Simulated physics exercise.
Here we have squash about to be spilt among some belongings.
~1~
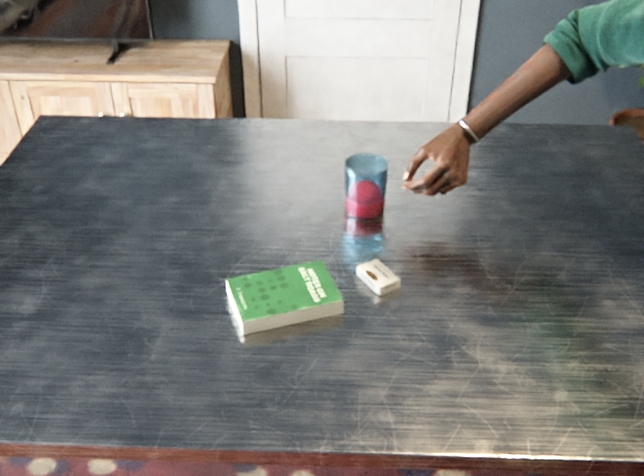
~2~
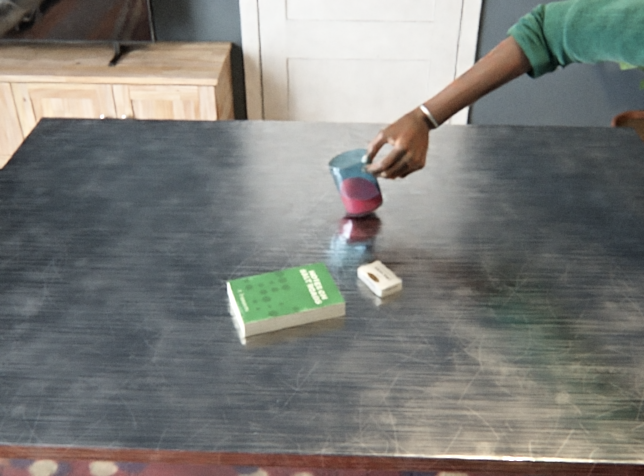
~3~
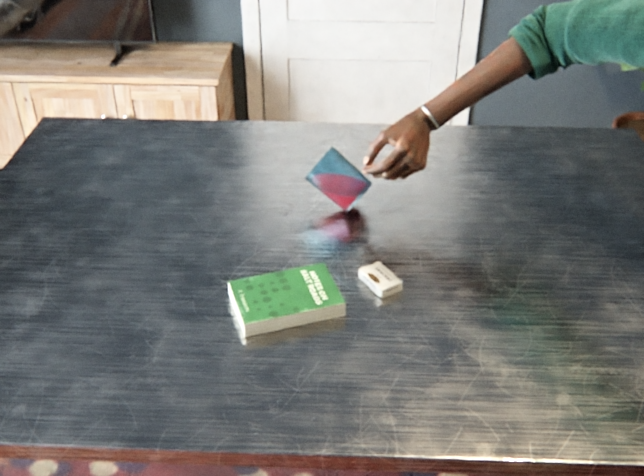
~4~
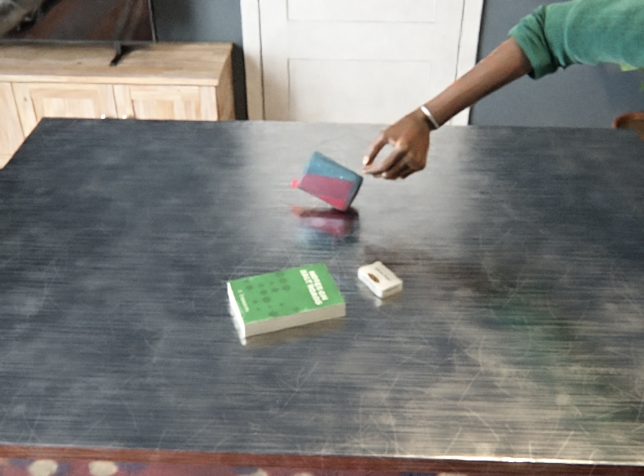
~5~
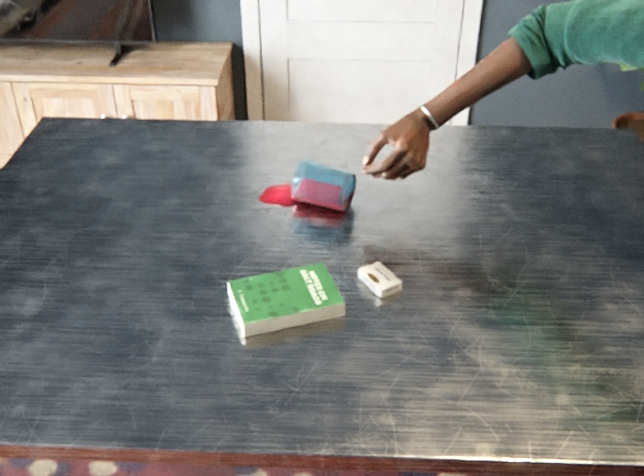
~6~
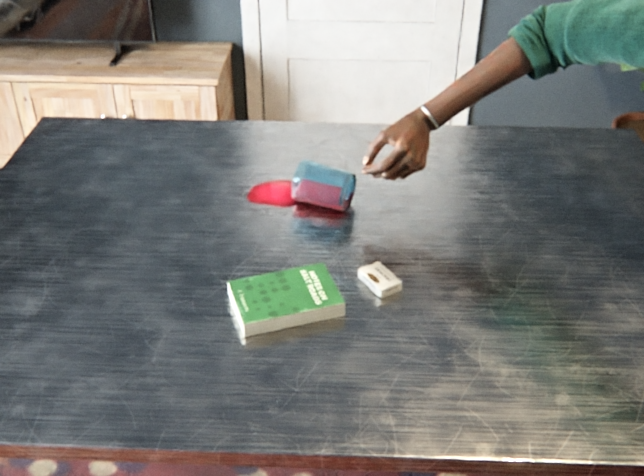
On a dark tabletop, a hand knocking a blue tumbler over to the left, red drink spilling out behind a green book.
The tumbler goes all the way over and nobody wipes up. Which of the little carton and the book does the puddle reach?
The little carton stays dry and the book stays dry.
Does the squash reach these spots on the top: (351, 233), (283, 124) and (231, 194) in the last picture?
One: Untouched. Two: Untouched. Three: Wet.
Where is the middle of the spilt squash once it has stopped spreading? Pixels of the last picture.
Around (193, 172).
Shortly, the puddle covers about as much as a plate; the little carton is still dry; the book is still dry.
Then, the puddle covers about as much as a tray; the little carton is still dry; the book is still dry.
At the finish, the puddle covers about as much as a tray; the little carton is still dry; the book is still dry.
